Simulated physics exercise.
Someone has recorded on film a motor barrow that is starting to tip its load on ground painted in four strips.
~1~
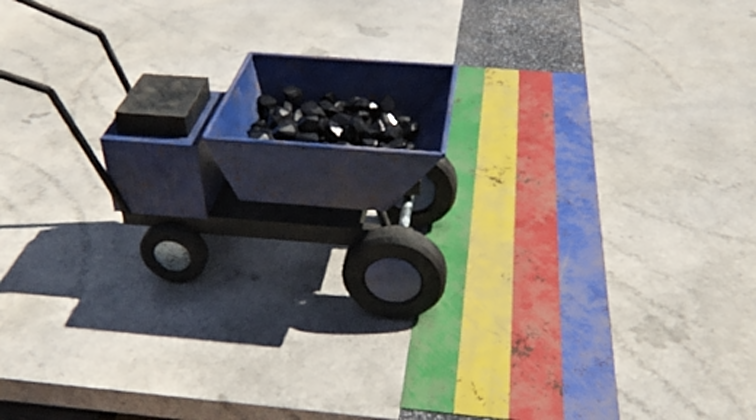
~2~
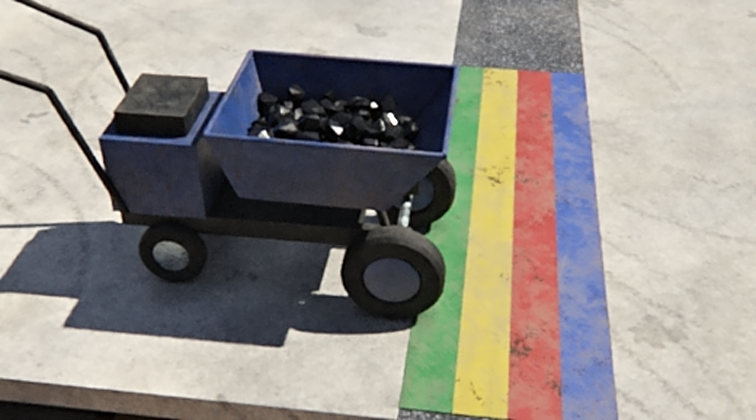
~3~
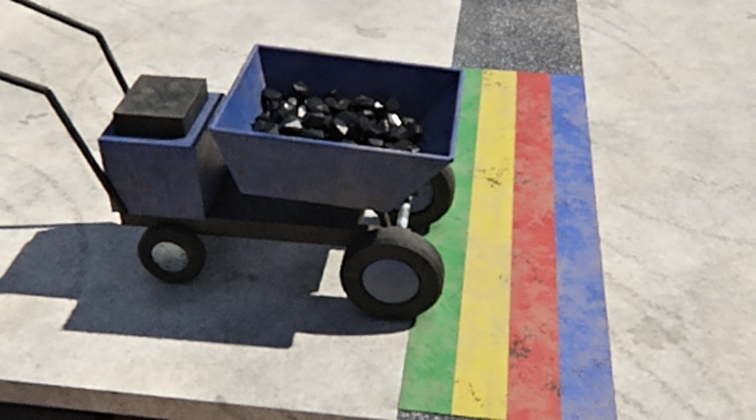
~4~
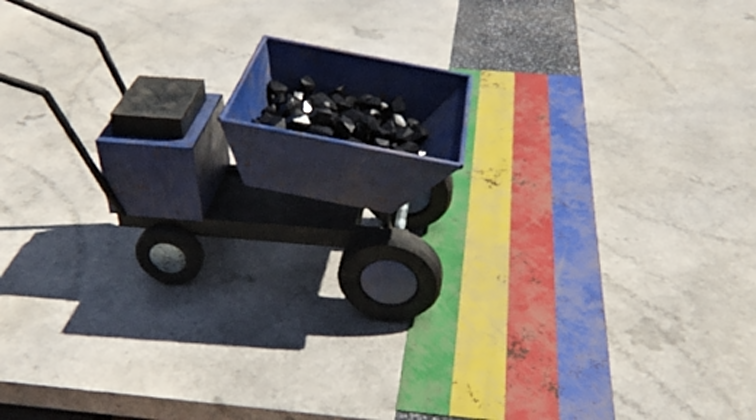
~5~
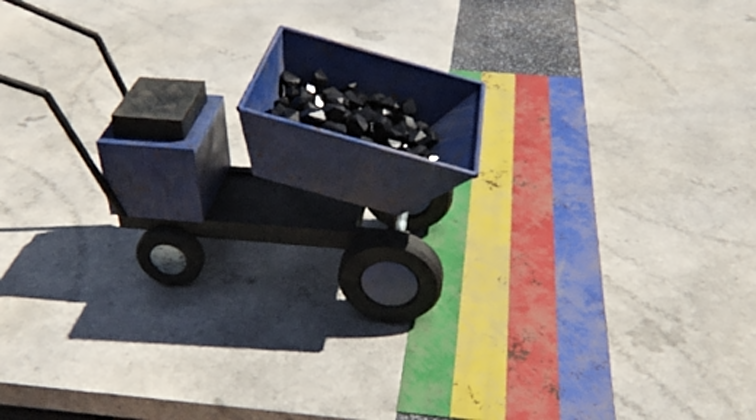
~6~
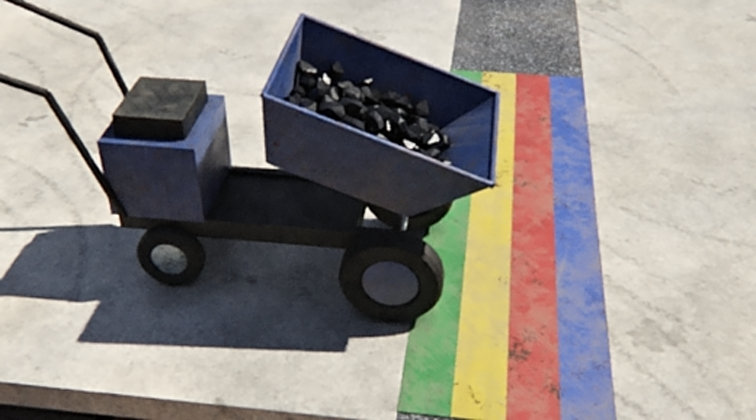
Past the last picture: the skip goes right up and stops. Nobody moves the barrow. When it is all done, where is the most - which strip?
On the blue strip.
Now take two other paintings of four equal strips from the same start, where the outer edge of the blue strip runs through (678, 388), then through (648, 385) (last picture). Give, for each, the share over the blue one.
Respectively 40 and 40 percent.
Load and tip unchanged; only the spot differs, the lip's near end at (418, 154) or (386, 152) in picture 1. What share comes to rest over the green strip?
It comes out near 0 in a hundred for the first and near 0 in a hundred for the second.
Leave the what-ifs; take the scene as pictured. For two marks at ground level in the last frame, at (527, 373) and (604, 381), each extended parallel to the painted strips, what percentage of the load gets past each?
Roughly 80 and 40 %.
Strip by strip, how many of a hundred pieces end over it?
Estimated shares: Green strip 0 %, yellow strip 0 %, red strip 10 %, blue strip 35 %.
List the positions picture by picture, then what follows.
In the first picture, lip of the skip at (442, 156), level; top of the load at (334, 134), lumps of coal; green strip at (434, 354); yellow strip at (485, 359); red strip at (536, 364); blue strip at (588, 369).
In the second picture, lip of the skip at (444, 157), level; top of the load at (319, 128).
In the third picture, lip of the skip at (451, 161), tipped barely; top of the load at (312, 120).
In the fourth picture, lip of the skip at (460, 167), tipped a little; top of the load at (303, 127).
In the fifth picture, lip of the skip at (475, 176), tipped a little; top of the load at (316, 122).
In the sixth picture, lip of the skip at (492, 185), tipped clearly; top of the load at (317, 96); green strip at (431, 358); yellow strip at (482, 363); red strip at (533, 368); blue strip at (585, 373).
Soon, skip tipped steeply; all in the skip.
A while on, skip tipped right over; about two thirds in the skip; a stray few over the red strip; about a quarter over the blue strip; a small part off the paint.
Towards the end, skip tipped right over; about a quarter in the skip; a small part over the red strip; about a third over the blue strip; about a third off the paint.
Finally, skip tipped right over; about a quarter in the skip; none over the green strip; none over the yellow strip; a small part over the red strip; about a third over the blue strip; about a third off the paint.
